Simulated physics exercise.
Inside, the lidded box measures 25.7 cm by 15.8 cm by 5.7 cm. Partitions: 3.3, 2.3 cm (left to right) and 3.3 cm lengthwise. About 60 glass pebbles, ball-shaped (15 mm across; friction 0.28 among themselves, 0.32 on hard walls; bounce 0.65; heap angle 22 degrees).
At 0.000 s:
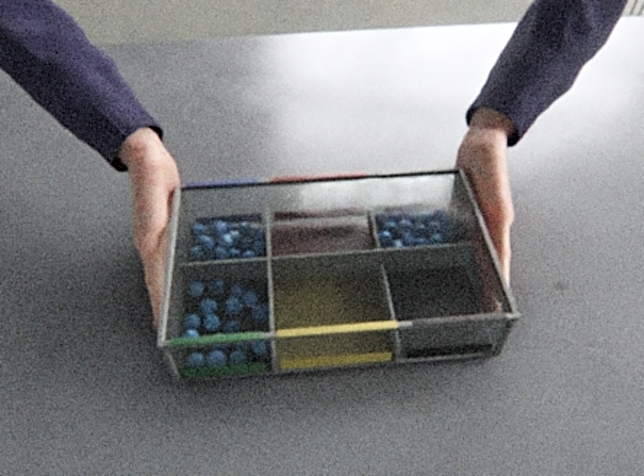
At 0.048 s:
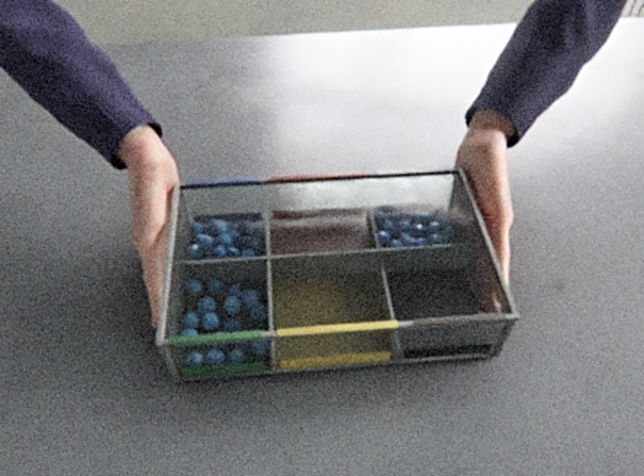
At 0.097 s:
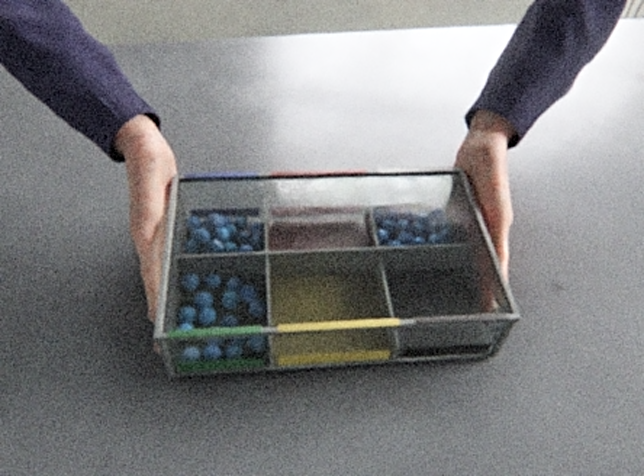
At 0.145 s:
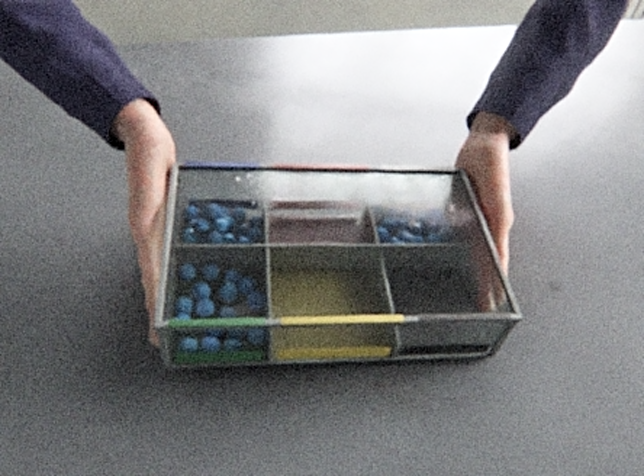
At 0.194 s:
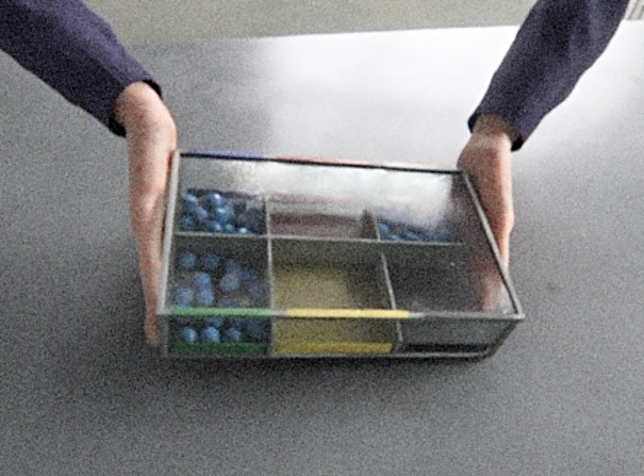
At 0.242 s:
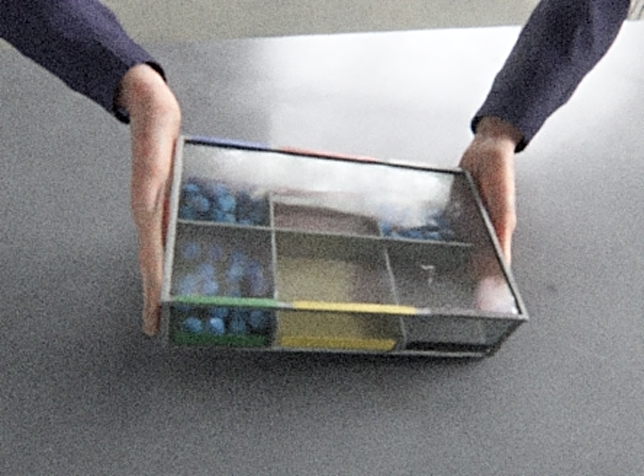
Two hands holding a clear lidded box of blue beads in divided compartments, gradually raising its left side above a grey table.
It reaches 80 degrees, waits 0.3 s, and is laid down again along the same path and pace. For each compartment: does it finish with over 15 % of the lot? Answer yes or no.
Red: No, blue: Yes, green: Yes, yellow: No, white: Yes, black: No.
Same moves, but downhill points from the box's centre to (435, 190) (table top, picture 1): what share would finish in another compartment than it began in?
Some 15 per cent.
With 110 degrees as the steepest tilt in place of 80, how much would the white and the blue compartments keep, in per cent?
In that case white 60, blue 0.
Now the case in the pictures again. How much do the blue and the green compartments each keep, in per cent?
Blue 20, green 20.
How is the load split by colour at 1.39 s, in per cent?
Red 5; blue 30; green 30; yellow 0; white 40; black 0.
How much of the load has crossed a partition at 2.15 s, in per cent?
Some 20 per cent.
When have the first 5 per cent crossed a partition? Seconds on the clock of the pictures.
At about 1.40 s.
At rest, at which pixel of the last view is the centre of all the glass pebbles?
At about (378, 250).
Then, at 1.39 s, tilt 80 degrees; red 5 %, blue 30 %, green 30 %, white 40 %.
After 2.15 s, tilt 41 degrees; red 5 %, blue 20 %, green 20 %, white 50 %, black 5 %.
After 2.94 s, tilt 0 degrees; red 5 %, blue 20 %, green 20 %, white 50 %, black 5 %.
In the end, at 3.8 s, red 5 %, blue 20 %, green 20 %, yellow 0 %, white 45 %, black 5 %.
